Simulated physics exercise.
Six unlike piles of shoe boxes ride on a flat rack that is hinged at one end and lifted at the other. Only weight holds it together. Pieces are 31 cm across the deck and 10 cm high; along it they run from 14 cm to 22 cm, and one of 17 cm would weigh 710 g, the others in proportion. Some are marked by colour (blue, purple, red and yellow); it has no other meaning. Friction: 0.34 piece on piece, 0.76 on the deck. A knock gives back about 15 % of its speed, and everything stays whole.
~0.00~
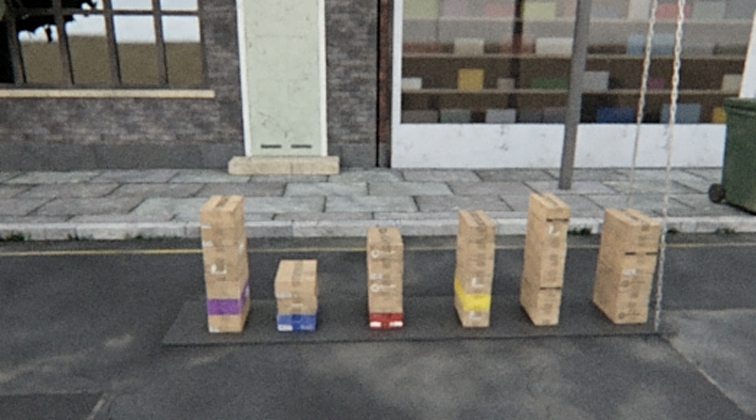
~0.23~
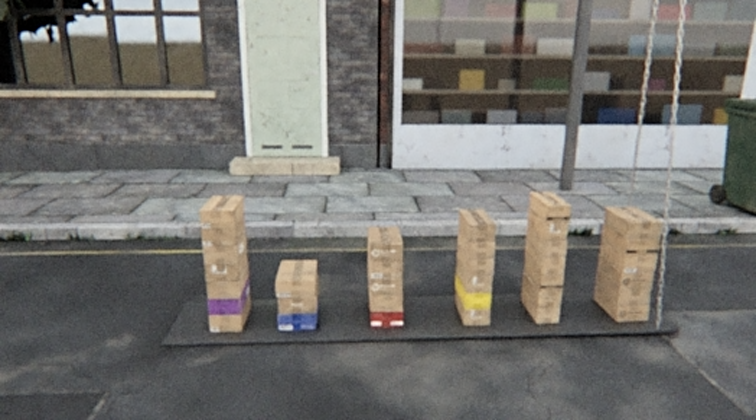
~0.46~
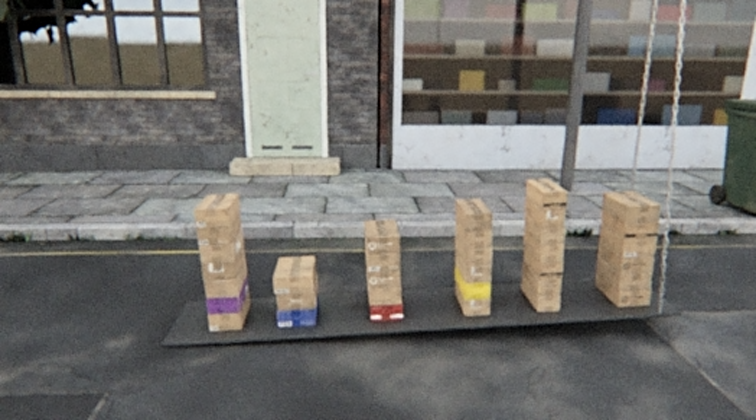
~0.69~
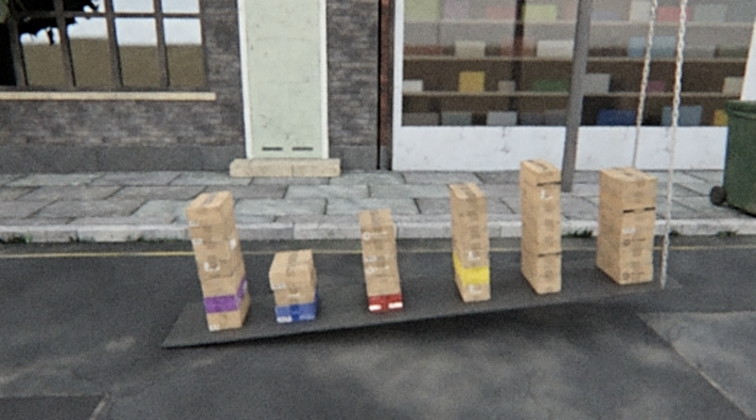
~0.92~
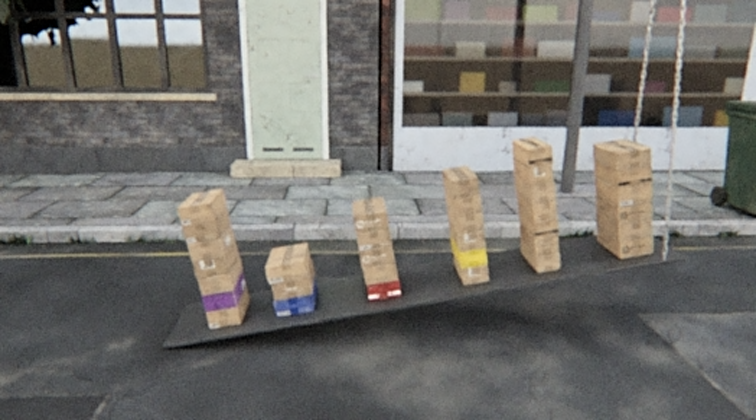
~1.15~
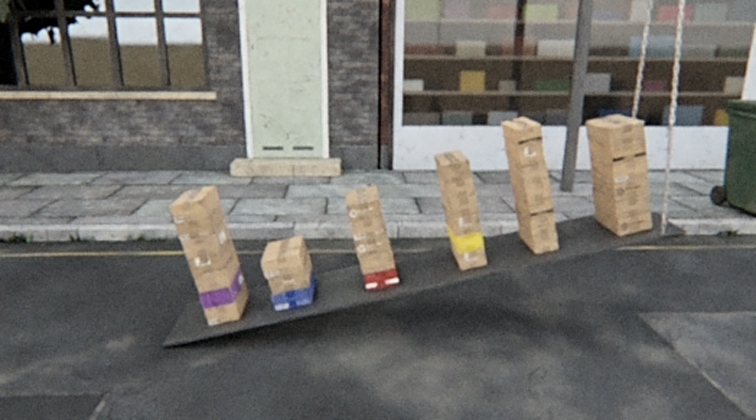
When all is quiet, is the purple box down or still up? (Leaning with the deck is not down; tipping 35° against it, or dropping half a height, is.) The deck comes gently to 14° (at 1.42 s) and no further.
The purple box falls.
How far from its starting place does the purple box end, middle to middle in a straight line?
Some 42 cm.
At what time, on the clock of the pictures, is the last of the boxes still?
At about 3.0 s.
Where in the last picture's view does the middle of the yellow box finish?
At about (422, 250).
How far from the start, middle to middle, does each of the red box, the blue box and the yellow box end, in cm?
About: Red 30, blue 20, yellow 45.
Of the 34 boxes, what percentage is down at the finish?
Near 75 per cent.
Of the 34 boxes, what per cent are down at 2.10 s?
At that moment 70 per cent.
By 1.66 s, slope 14°; 2 of the 34 boxes down; purple box tilted 5°; yellow box tilted 14°.
By 2.10 s, slope 14°; 24 of the 34 boxes down; purple box tilted 37°; yellow box on its side.
When it is over (3.2 s), slope 14°; 26 of the 34 boxes down; purple box on its side; yellow box on its side; red box moved 20 mm. In pixels of the last frame, middles, purple box near (162, 310), yellow box near (422, 250).
